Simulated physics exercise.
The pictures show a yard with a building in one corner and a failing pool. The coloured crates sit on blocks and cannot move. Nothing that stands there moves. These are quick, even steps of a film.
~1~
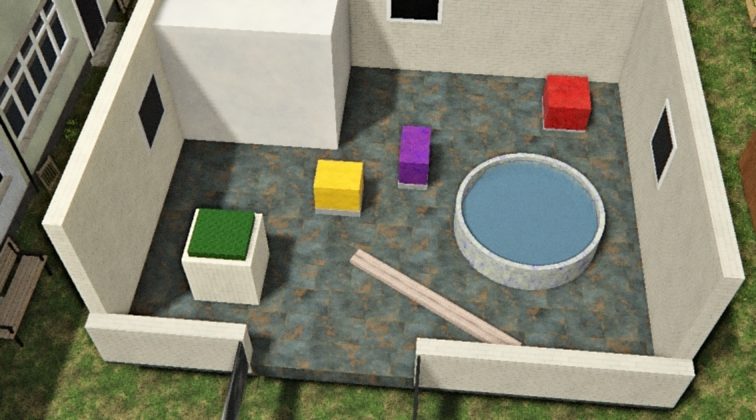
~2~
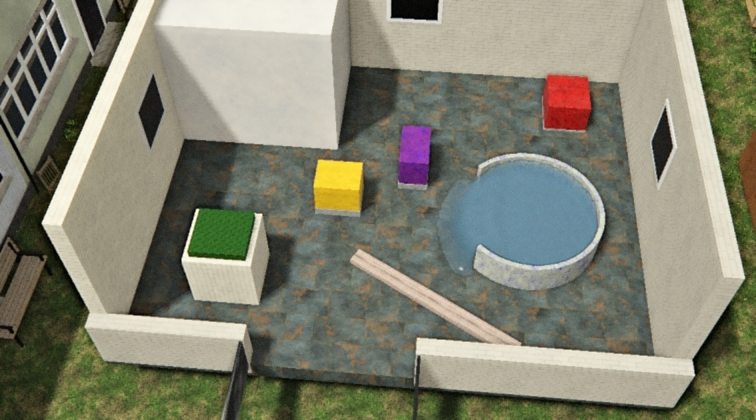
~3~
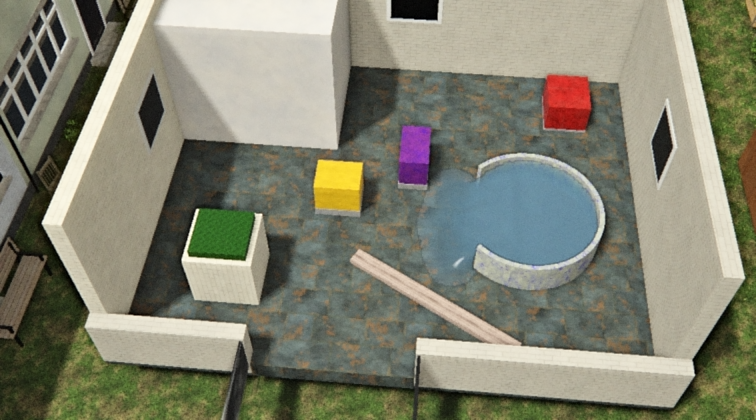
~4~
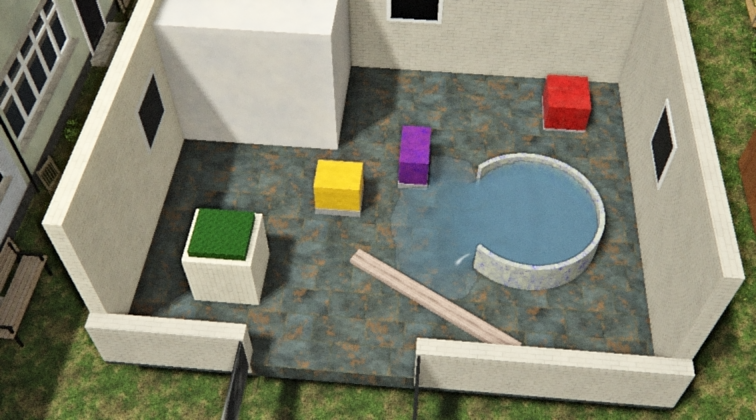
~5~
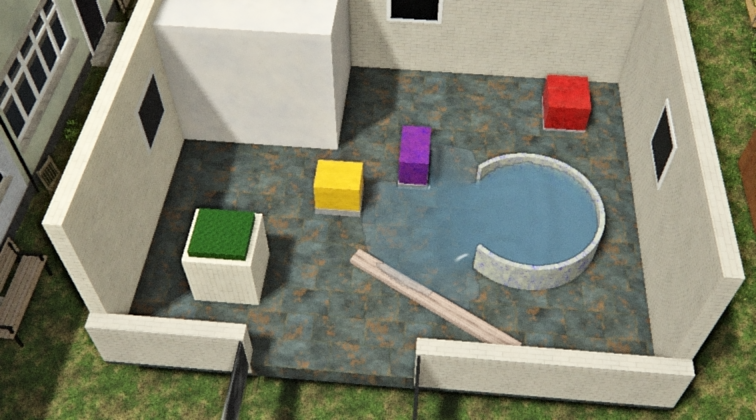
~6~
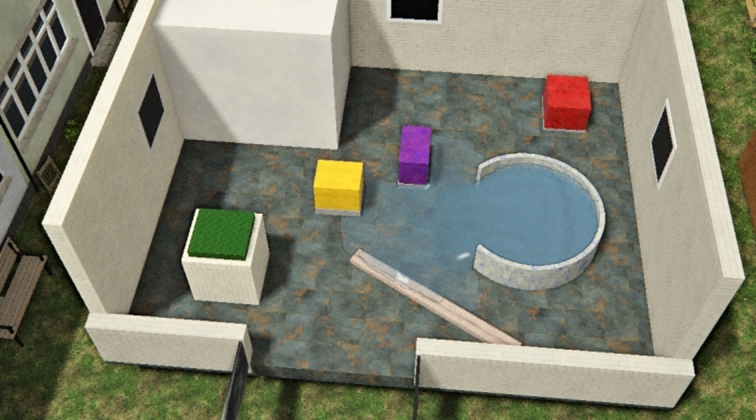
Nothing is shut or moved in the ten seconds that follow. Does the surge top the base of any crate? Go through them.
In the end: The yellow crate is wetted; the purple crate is wetted; the red crate is wetted.
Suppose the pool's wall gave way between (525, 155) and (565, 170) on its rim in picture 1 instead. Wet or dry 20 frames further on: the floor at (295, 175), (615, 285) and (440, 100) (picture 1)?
As listed: No water, flooded, wet.
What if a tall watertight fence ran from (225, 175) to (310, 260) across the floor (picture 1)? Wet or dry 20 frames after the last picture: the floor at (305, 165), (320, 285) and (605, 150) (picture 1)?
As listed: Under water, flooded, not flooded.
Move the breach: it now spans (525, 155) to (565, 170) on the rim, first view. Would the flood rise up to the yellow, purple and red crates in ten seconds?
One by one: Yellow crate escapes it; purple crate stays dry; red crate takes water.
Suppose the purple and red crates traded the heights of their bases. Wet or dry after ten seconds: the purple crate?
My reading: The purple crate is soaked.
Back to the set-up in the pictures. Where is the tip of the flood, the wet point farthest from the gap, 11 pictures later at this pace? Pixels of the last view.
Roughly at (164, 241).
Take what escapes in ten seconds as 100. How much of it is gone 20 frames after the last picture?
About 15 per cent.
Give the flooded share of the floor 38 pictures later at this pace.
Near 80 in a hundred.
A moment on, water covers 25 % of the floor; the yellow crate water round its plinth, the purple crate water round its plinth, the red crate not reached.
Next, water covers 45 % of the floor; the yellow crate water round its plinth, the purple crate water round its plinth, the red crate not reached.
Then, water covers 65 % of the floor; the yellow crate water round its plinth, the purple crate water round its plinth, the red crate water round its plinth.
Later, water covers 80 % of the floor; the yellow crate water round its plinth, the purple crate water round its plinth, the red crate water round its plinth.
In the end, water covers 95 % of the floor; the yellow crate was topped, the purple crate was topped, the red crate was topped.
